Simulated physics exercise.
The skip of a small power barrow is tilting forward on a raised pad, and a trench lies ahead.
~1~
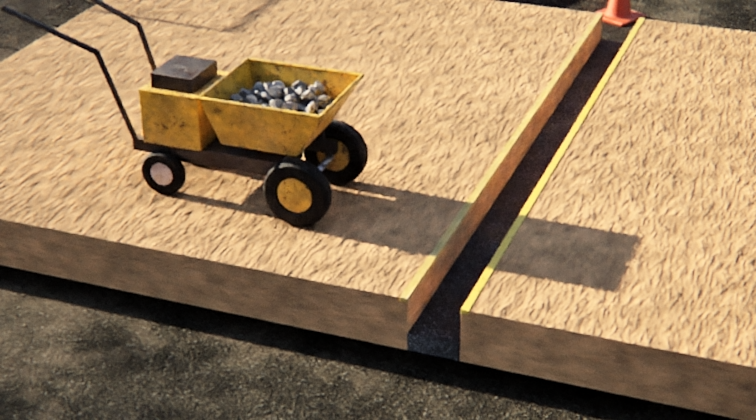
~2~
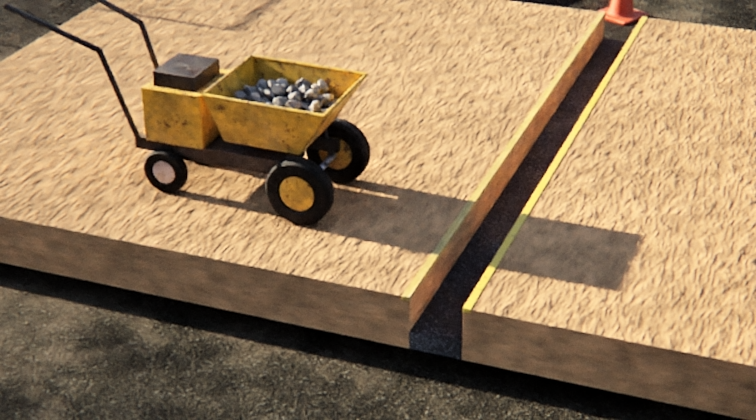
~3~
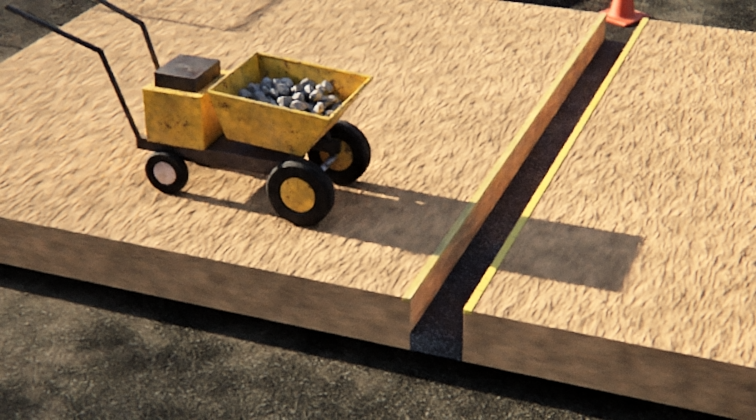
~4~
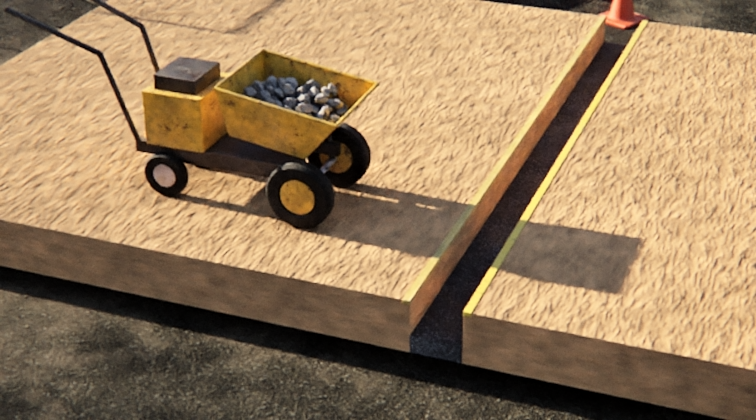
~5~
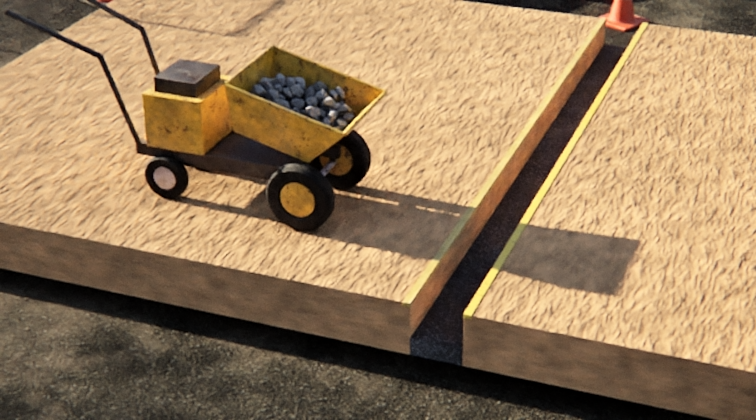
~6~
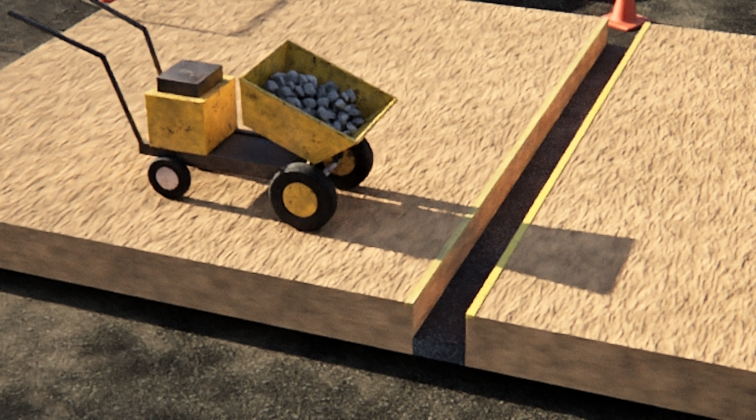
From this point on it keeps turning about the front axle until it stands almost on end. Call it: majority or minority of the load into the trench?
Minority.
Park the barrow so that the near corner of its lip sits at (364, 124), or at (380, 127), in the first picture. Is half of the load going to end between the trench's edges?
Initially past the halfway mark, next past the halfway mark.
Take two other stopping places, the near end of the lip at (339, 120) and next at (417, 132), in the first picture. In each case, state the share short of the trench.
First place: Around 30 per cent. Second place: Around 0 per cent.
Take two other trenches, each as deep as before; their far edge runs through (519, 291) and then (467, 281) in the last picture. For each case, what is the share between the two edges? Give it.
Around 20 percent first, around 20 percent second.
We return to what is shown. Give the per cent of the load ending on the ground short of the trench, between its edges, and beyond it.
Roughly, short 45 per cent, between 20 per cent and beyond 0 per cent.
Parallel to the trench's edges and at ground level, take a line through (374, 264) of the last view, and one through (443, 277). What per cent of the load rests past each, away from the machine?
That's 60 per cent for the first and 10 per cent for the second.
Just after the last frame, skip tipped steeply; every one in the skip.
A moment on, skip tipped right over; the larger part in the skip; roughly a quarter short of the trench; just a few in or heaped over the trench.
Further on, skip tipped right over; roughly a third in the skip; roughly half short of the trench; about a tenth in or heaped over the trench.
When it is over, skip tipped right over; roughly a third in the skip; roughly half short of the trench; roughly a quarter in or heaped over the trench; not one beyond it.
